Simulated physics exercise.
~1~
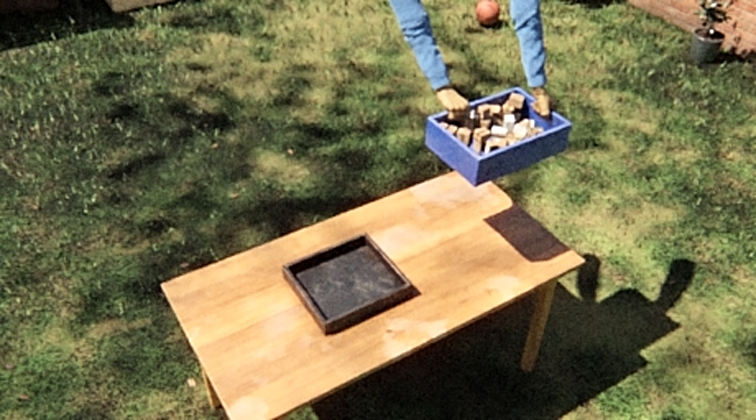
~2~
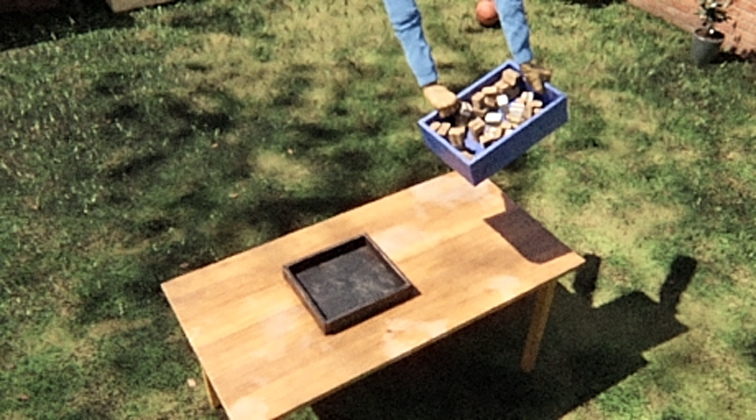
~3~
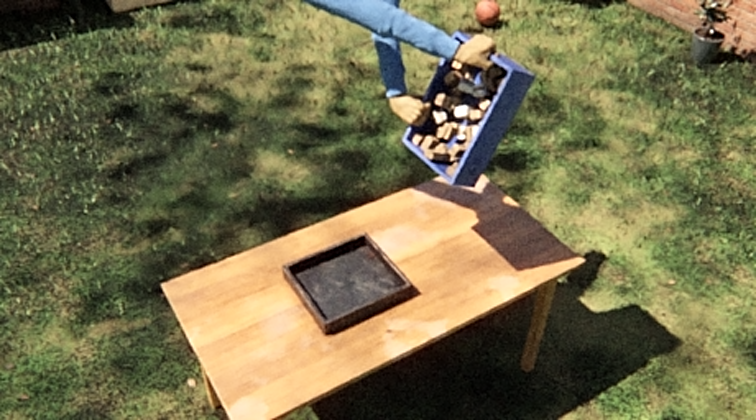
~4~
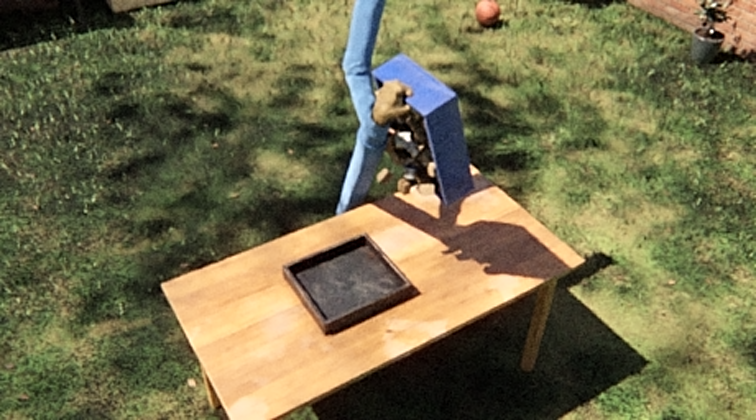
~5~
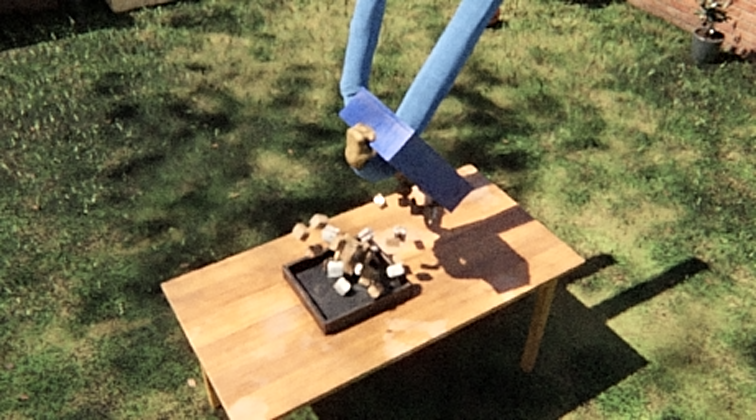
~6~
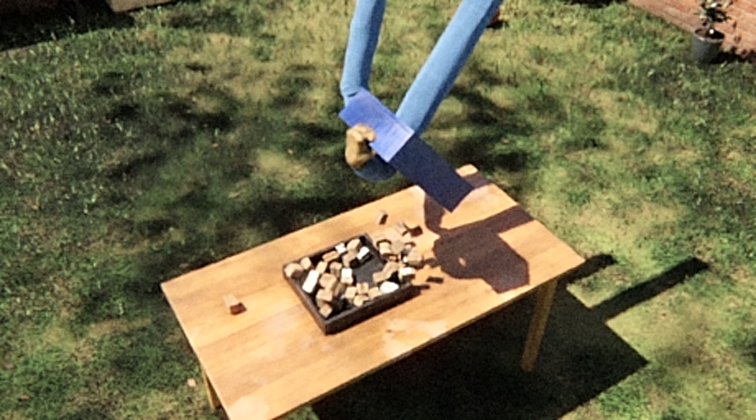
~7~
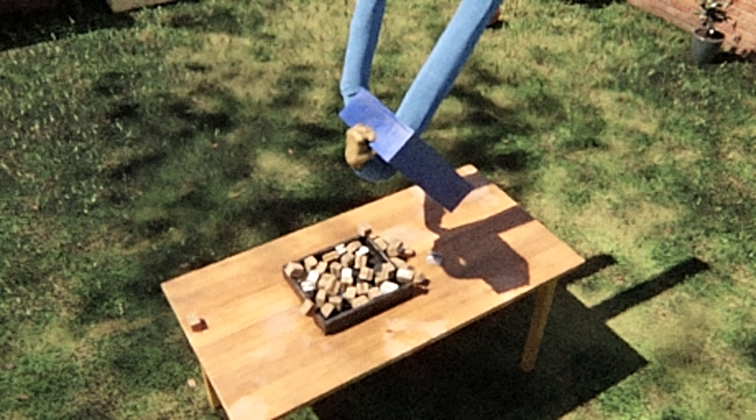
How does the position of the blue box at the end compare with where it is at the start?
The blue box ends up clearly farther to the left and very slightly lower than where it is at the start.
